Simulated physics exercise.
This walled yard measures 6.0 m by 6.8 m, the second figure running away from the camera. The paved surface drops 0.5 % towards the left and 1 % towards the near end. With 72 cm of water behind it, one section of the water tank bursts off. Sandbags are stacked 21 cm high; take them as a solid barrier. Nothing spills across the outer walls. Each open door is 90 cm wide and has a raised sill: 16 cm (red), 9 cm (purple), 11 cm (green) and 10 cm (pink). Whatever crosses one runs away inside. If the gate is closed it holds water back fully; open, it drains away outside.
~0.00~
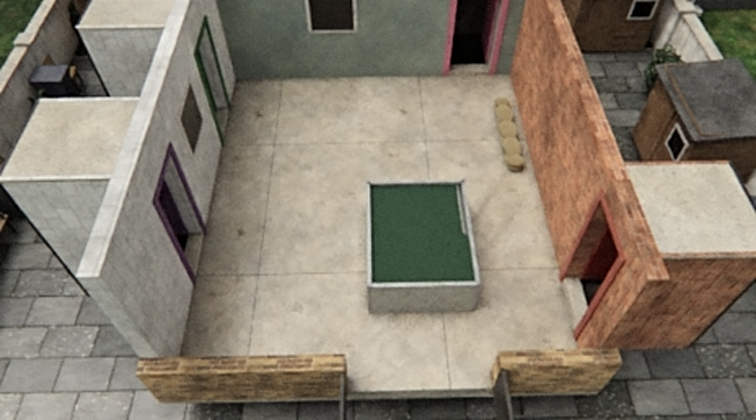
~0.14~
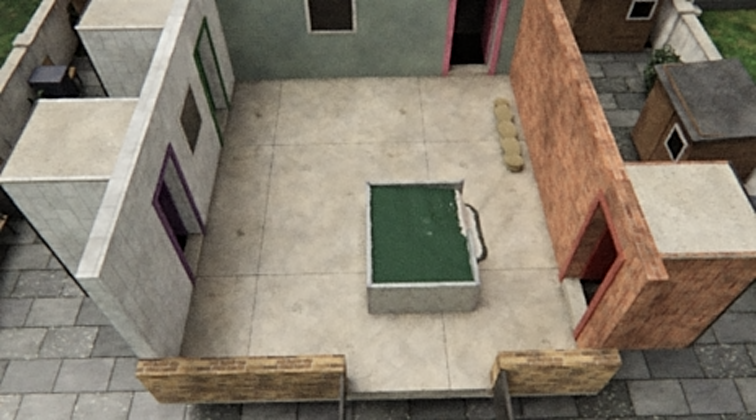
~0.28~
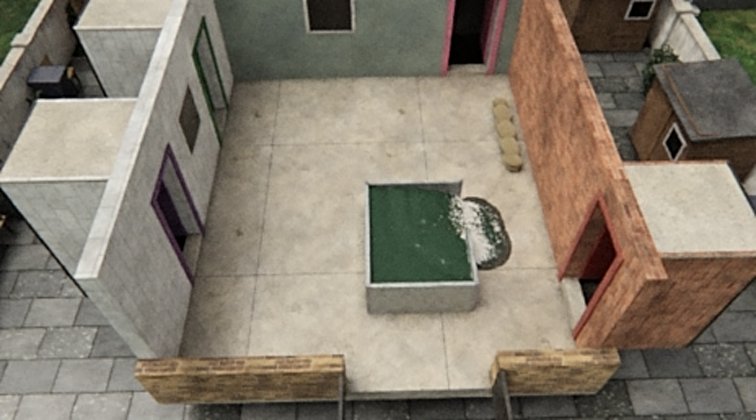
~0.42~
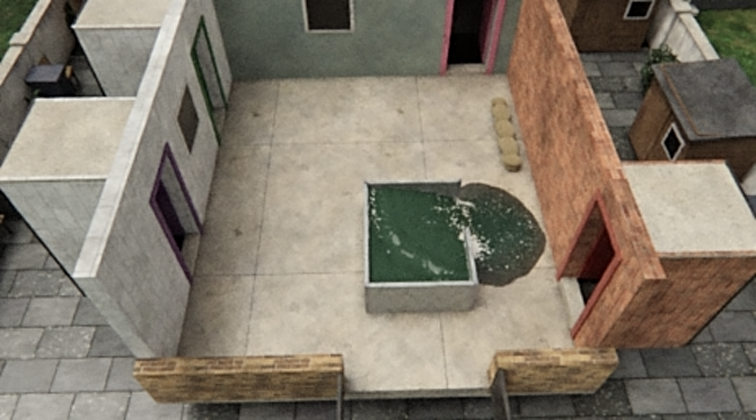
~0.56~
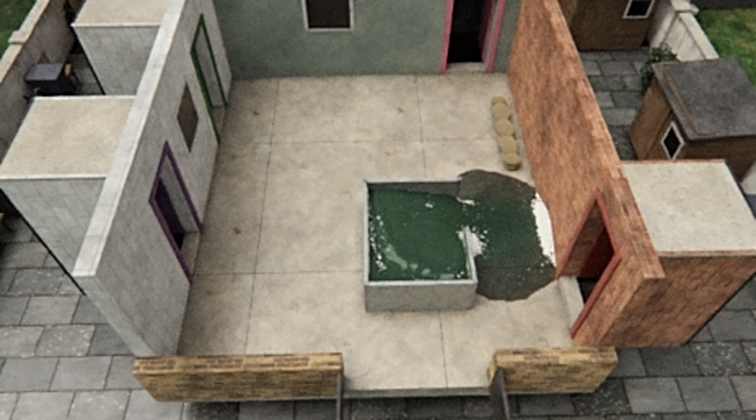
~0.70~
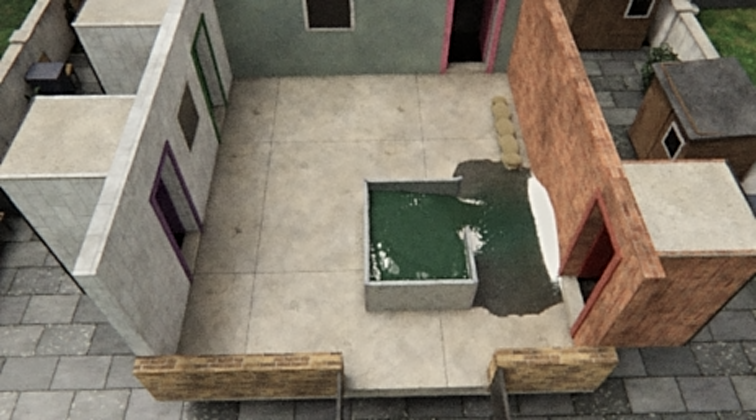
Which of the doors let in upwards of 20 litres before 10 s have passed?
Door by door: At the red door it stays under the limit; at the purple door it keeps below the limit; at the green door it keeps below the limit; at the pink door it stays under the limit.
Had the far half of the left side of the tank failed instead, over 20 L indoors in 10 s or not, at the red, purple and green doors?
Against that limit: Red not over, purple above, green under.
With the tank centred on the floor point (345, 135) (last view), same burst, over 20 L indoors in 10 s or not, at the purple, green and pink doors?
Against that limit: Purple not over, green not over, pink past it.
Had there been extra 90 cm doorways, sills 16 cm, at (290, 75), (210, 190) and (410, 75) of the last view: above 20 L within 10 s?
In turn: Under, not over, under.
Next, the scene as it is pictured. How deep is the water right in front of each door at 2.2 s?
In cm: Red 13, purple 0, green 0, pink 6.
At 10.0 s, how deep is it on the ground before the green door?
About 6.5 cm.
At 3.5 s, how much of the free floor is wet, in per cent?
About 50 per cent.
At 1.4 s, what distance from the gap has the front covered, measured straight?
Roughly 3.4 m.
After 1.4 s water covers 15 % of the floor and is deepest (45 cm) near (529, 221); red door 15 cm at the sill, 0 L in, purple door not reached, green door not reached, pink door not reached.
After 2.2 s water covers 25 % of the floor and is deepest (34 cm) near (518, 175); red door 13 cm at the sill, 1 L in, purple door not reached, green door not reached, pink door 6 cm at the sill, 0 L in.
After 3.5 s water covers 50 % of the floor and is deepest (24 cm) near (550, 368); red door 11 cm at the sill, 1 L in, purple door not reached, green door not reached, pink door 11 cm at the sill, 7 L in.
After 6.0 s water covers 75 % of the floor and is deepest (16 cm) near (550, 368); red door 8 cm at the sill, 1 L in, purple door 3 cm at the sill, 0 L in, green door 11 cm at the sill, 0 L in, pink door 5 cm at the sill, 10 L in.
After 10.0 s water covers 95 % of the floor and is deepest (12 cm) near (194, 272); red door 5 cm at the sill, 1 L in, purple door 11 cm at the sill, 3 L in, green door 7 cm at the sill, 0 L in, pink door 2 cm at the sill, 10 L in.
